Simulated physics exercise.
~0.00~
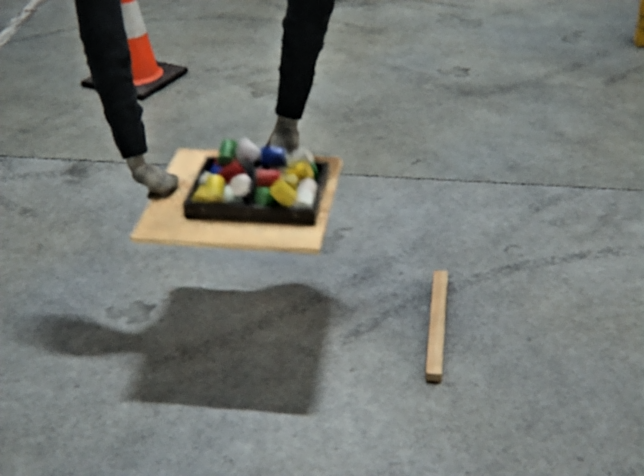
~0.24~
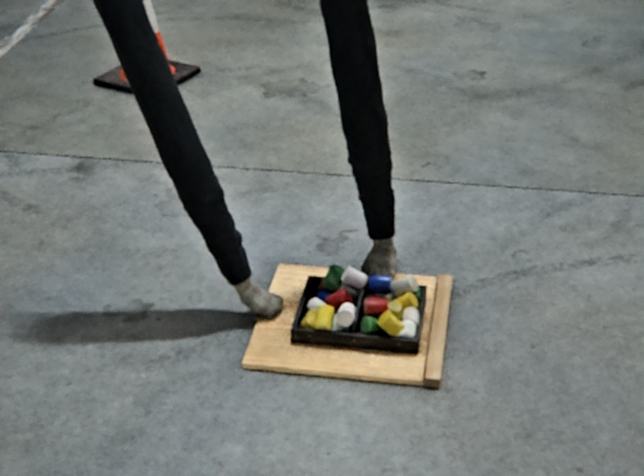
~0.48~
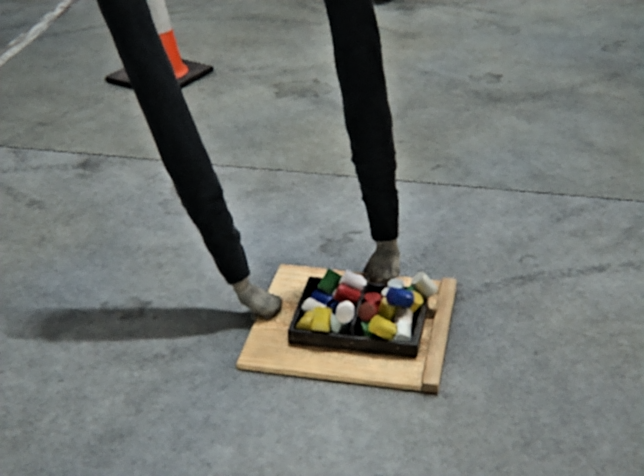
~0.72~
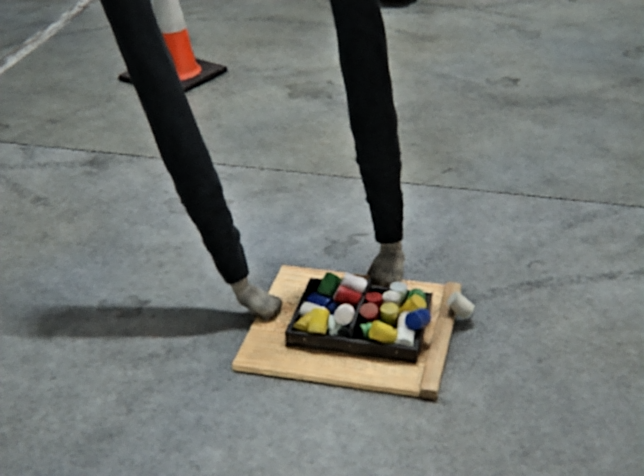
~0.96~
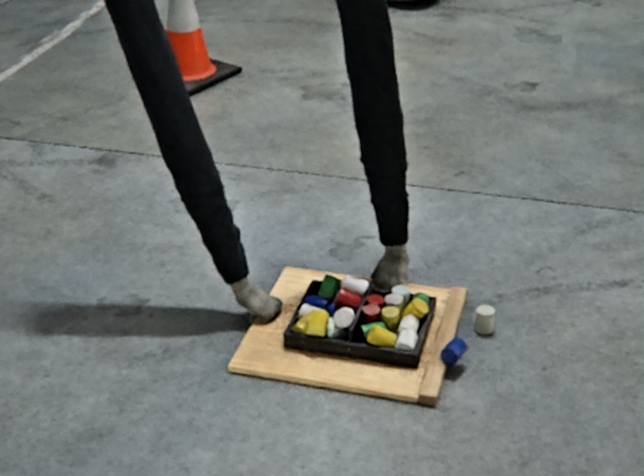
Board carrying a black crate of colourful spice jars swinging down against a wooden batten, one white and one blue jar tumbling out.
